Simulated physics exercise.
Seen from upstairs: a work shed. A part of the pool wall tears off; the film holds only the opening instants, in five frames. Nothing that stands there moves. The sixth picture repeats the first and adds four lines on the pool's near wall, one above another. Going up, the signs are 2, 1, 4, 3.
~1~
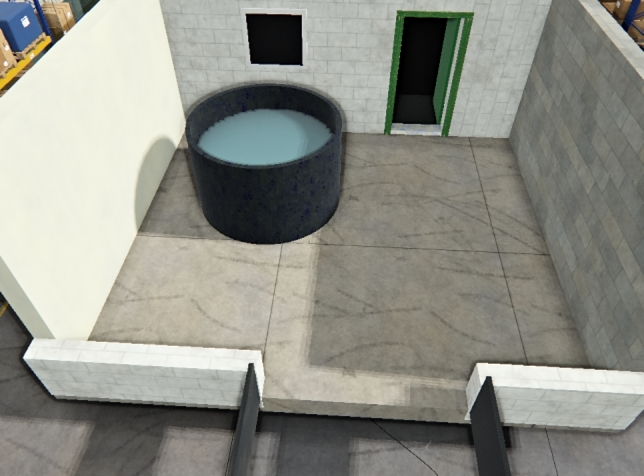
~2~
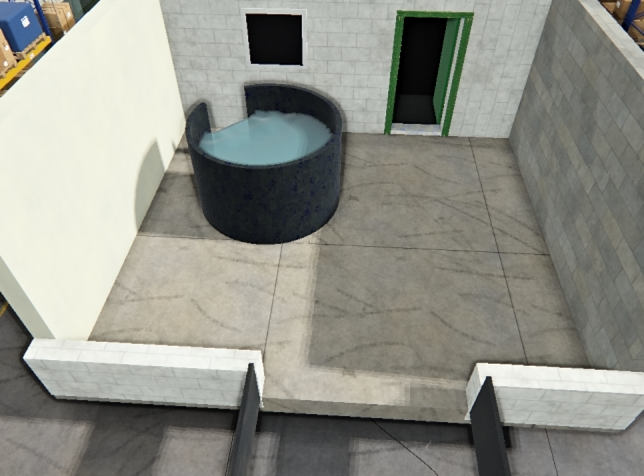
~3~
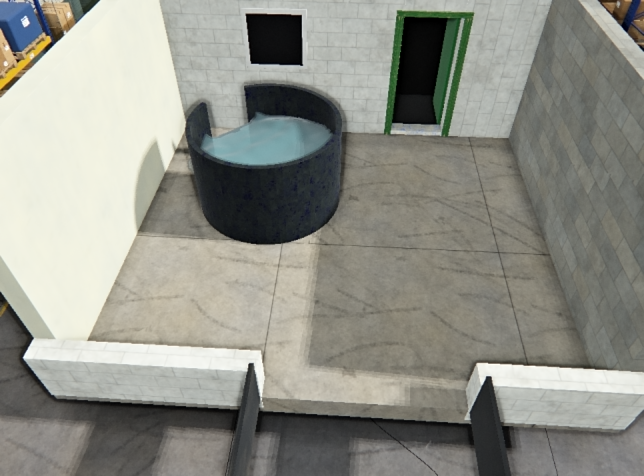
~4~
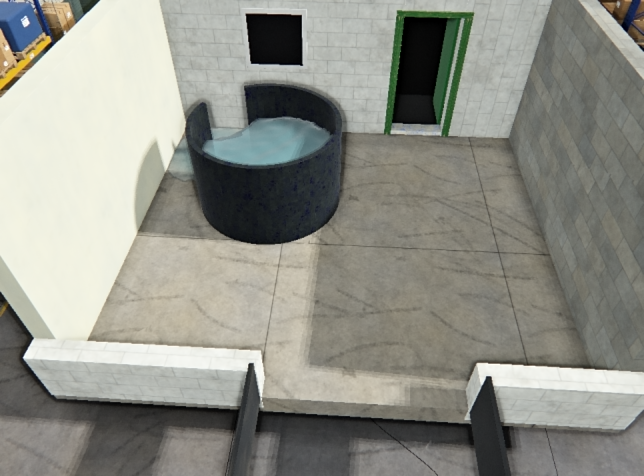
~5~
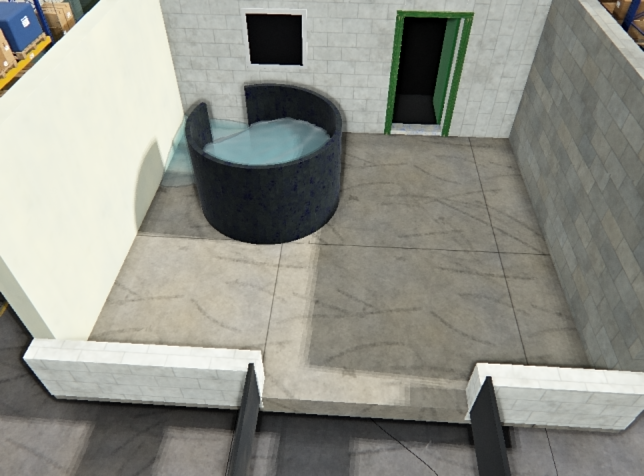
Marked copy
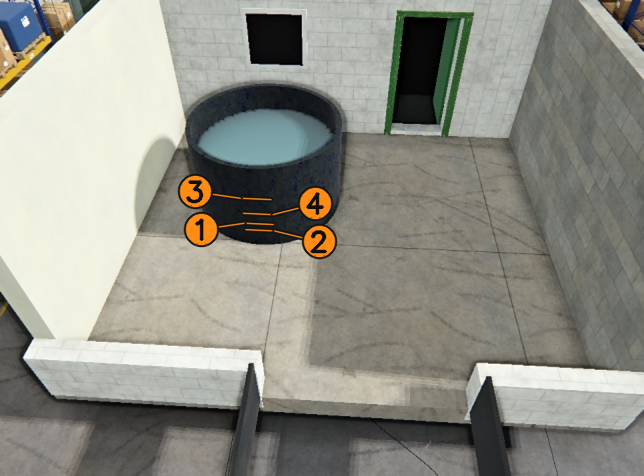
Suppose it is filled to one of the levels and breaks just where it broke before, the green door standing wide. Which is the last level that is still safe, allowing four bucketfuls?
Level 3.
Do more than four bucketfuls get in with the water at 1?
No, that is safe.
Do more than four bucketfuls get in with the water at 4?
No.
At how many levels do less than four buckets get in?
All of them.
On the marked copy, 1 at (259, 223); 2 at (259, 230); 3 at (256, 198); 4 at (257, 213); from the bottom up 2, 1, 4, 3.
Choosing 1, nothing gets over.
Choosing 2, nothing gets over.
Choosing 3, a bucket or two gets in.
Choosing 4, nothing gets over.
